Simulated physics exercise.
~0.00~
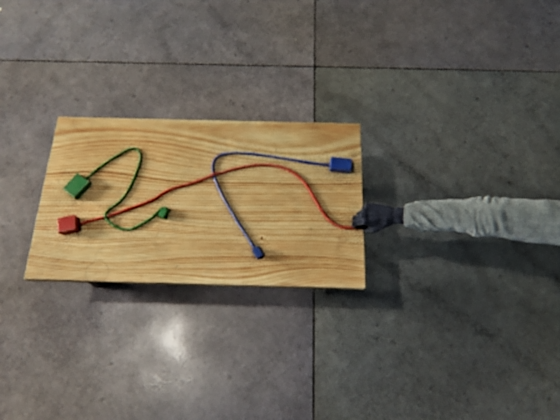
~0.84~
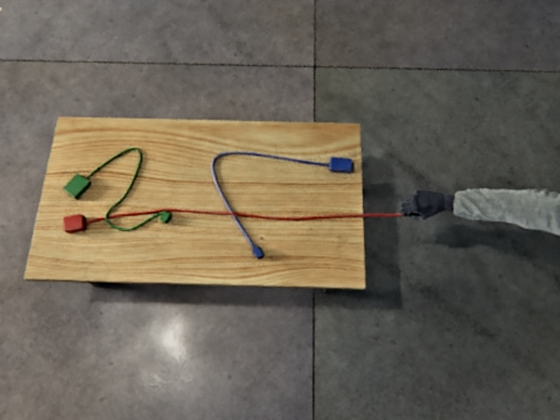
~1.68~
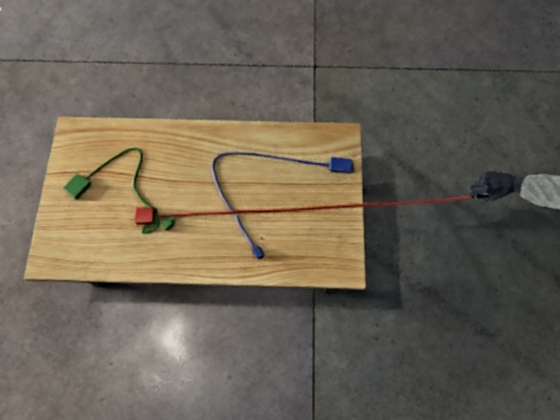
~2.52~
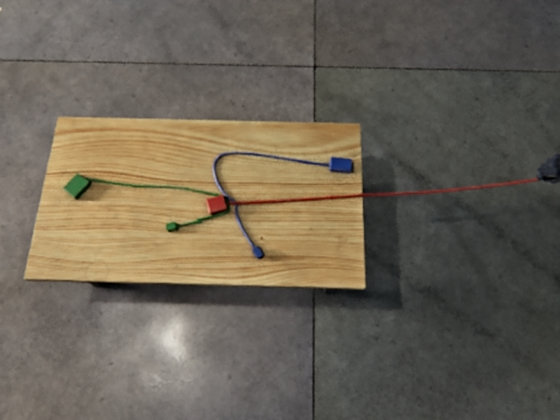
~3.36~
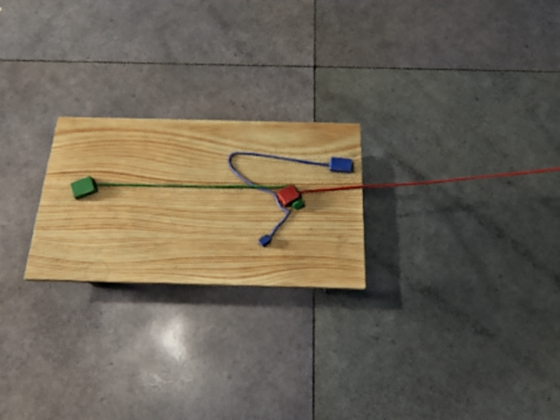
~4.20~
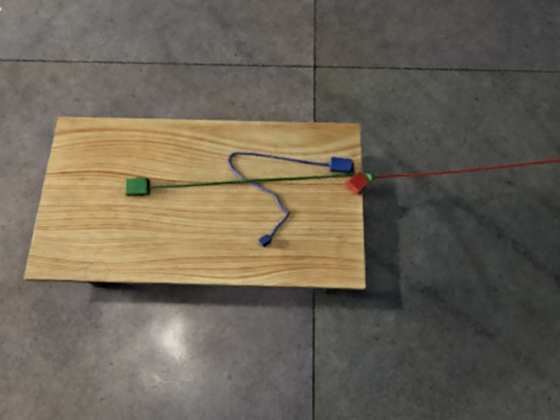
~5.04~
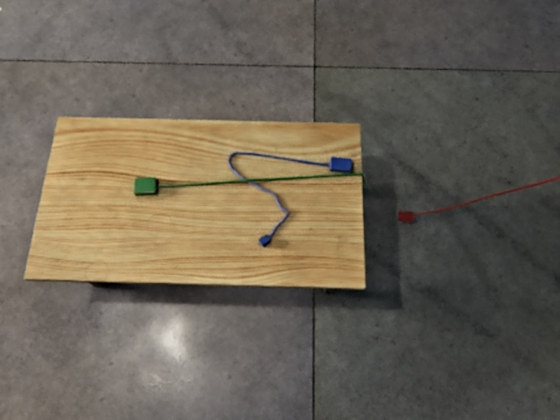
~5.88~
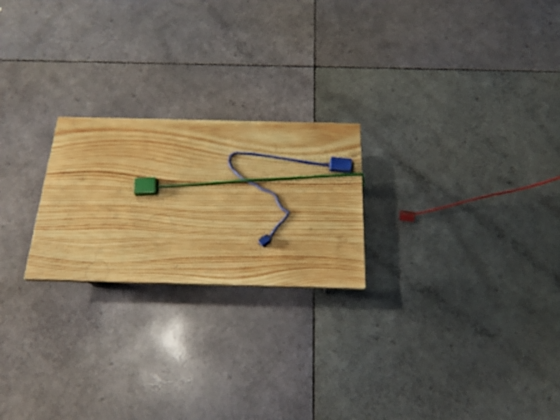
A gloved hand in a pale grey sleeve grips the end of a red cable at the right of a wooden table on grey floor tiles, seen from above. Red and green chargers lie at the left and a blue one at the upper right, their cables crossing. The hand pulls the red cable taut and drags its charger rightward, catching the green cable and stretching it straight. The blue cable's small plug shifts slightly. The red charger drops off the right edge, the green plug disappears past it, and the green charger, dragged a short way, rests on the table.
